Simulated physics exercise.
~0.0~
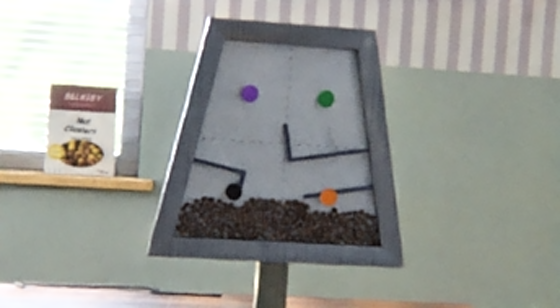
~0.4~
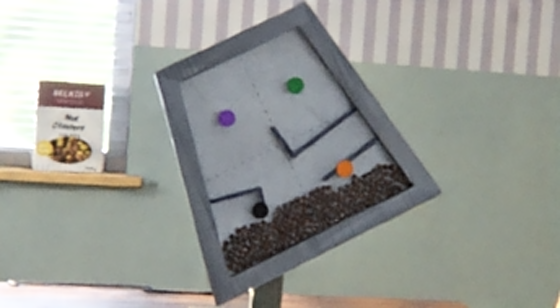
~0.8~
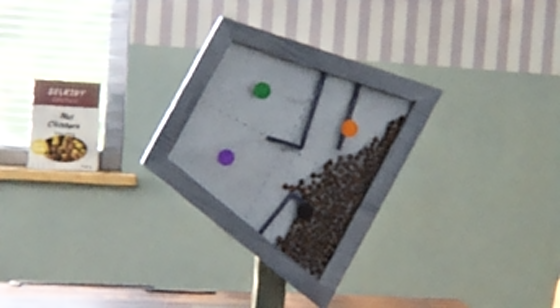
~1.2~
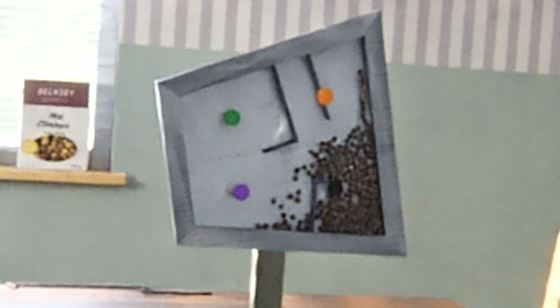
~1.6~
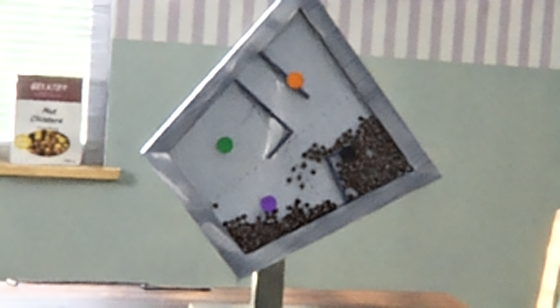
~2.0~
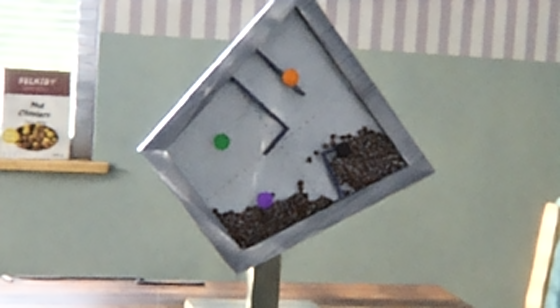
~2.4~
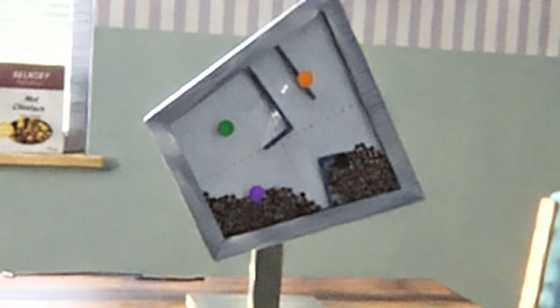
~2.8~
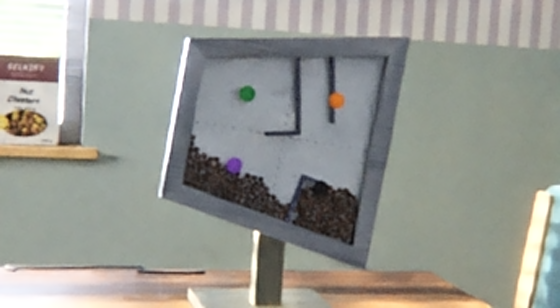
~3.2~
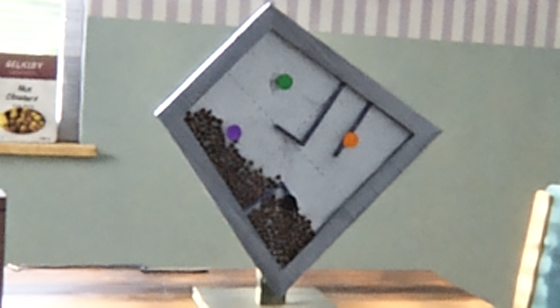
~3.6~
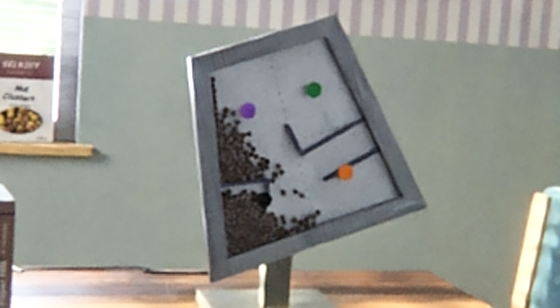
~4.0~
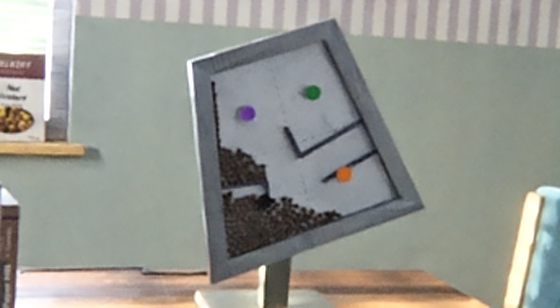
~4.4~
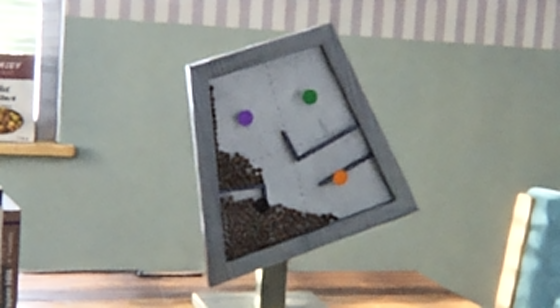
A grey-framed case with a clear face stands on a post on a wooden table, seen from the front by a gently drifting view, with a box on a windowsill at left. Purple and green stickers mark its upper part, black and orange its lower, and dark beads line the bottom. The case swings far anticlockwise, and the beads slide past the black sticker, some spilling towards the purple one. After a brief pause it swings back clockwise, stopping still tilted. The beads slump and settle at the lower left, mostly around the black sticker, with some towards purple and none by green.
